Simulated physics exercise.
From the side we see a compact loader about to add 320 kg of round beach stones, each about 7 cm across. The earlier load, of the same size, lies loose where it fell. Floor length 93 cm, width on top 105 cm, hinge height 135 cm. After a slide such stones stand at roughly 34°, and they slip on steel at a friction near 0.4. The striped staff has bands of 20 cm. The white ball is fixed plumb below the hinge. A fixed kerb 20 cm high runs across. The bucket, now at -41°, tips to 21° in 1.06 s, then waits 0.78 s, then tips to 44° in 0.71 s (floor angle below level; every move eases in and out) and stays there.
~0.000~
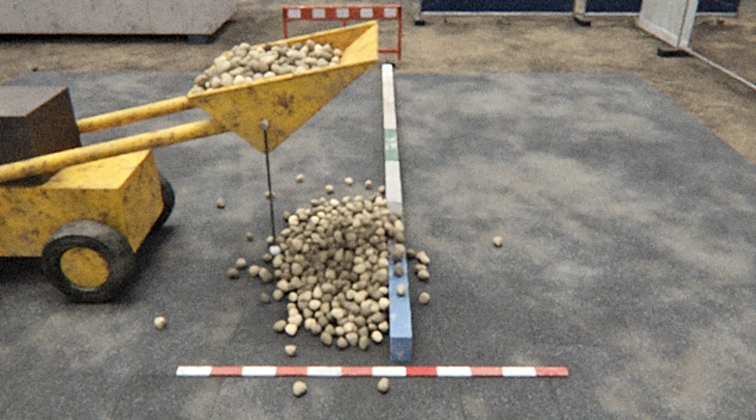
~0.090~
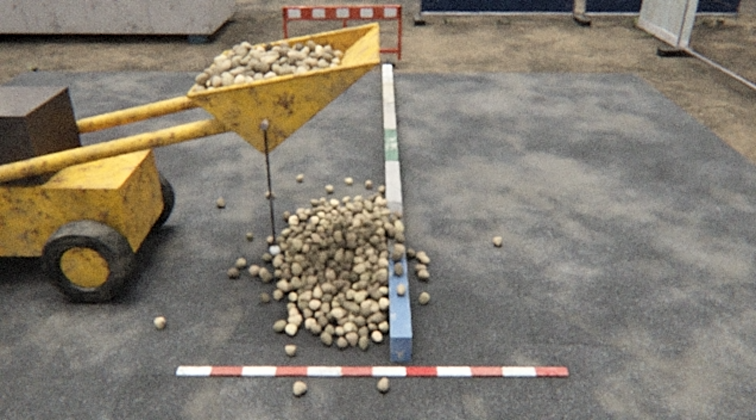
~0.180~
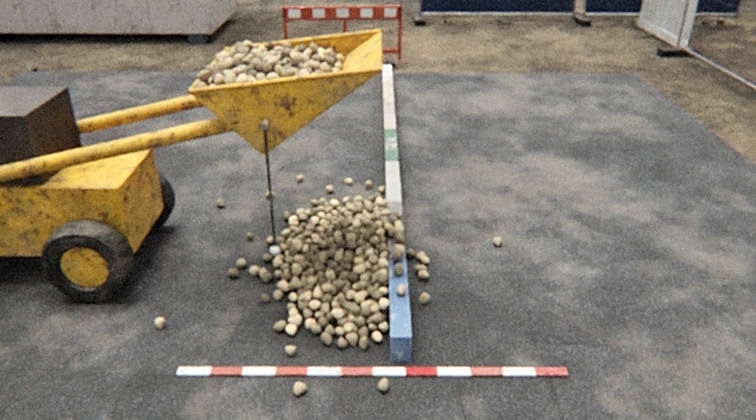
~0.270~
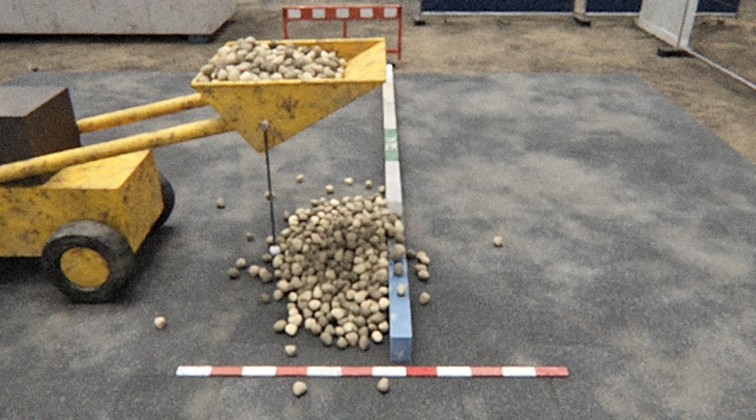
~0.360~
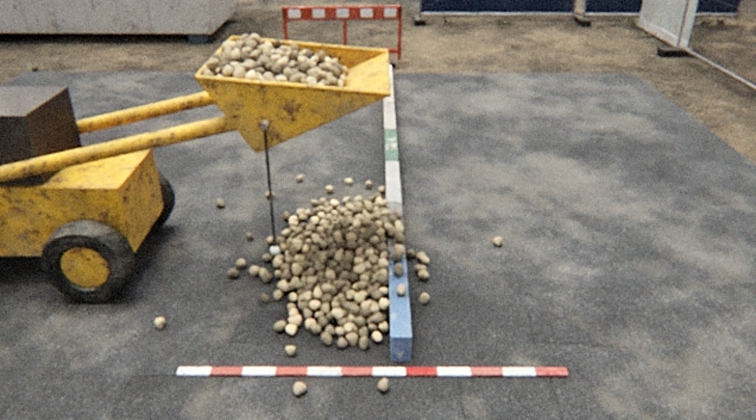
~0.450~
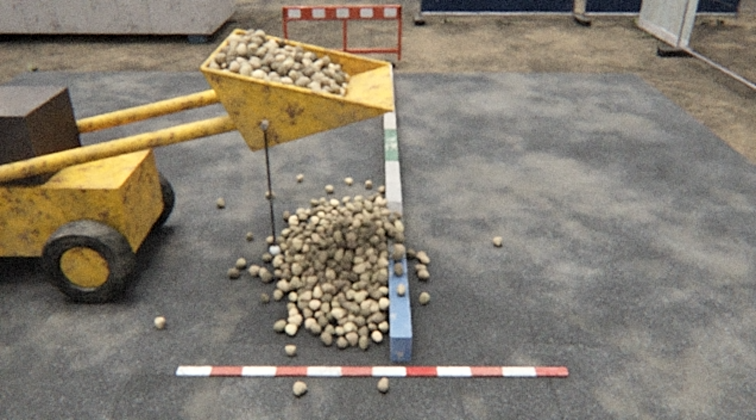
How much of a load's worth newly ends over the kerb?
Some 90 per cent is added.
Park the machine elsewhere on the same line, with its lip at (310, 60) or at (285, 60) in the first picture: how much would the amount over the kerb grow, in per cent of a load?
First some 40, then 20 per cent.
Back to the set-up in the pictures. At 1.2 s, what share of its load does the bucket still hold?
About 95 per cent.
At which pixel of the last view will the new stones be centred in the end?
Their middle is at about (450, 254).
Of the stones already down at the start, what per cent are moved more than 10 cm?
About 0 per cent.
After 0.8 s the floor is at 12°; in per cent of one load, 100 in the bucket, 99 on this side of the kerb, 1 over the kerb; the foremost stones are at (428, 260).
After 1.2 s the floor is at 21°; in per cent of one load, 94 in the bucket, 105 on this side of the kerb, 1 over the kerb; the foremost stones are at (429, 252).
After 3.0 s the floor is at 44°; in per cent of one load, 0 in the bucket, 109 on this side of the kerb, 91 over the kerb; the foremost stones are at (614, 270).
After 5.5 s the floor is at 44°; in per cent of one load, 0 in the bucket, 108 on this side of the kerb, 92 over the kerb; the foremost stones are at (614, 270). Net gain over the kerb, 90.
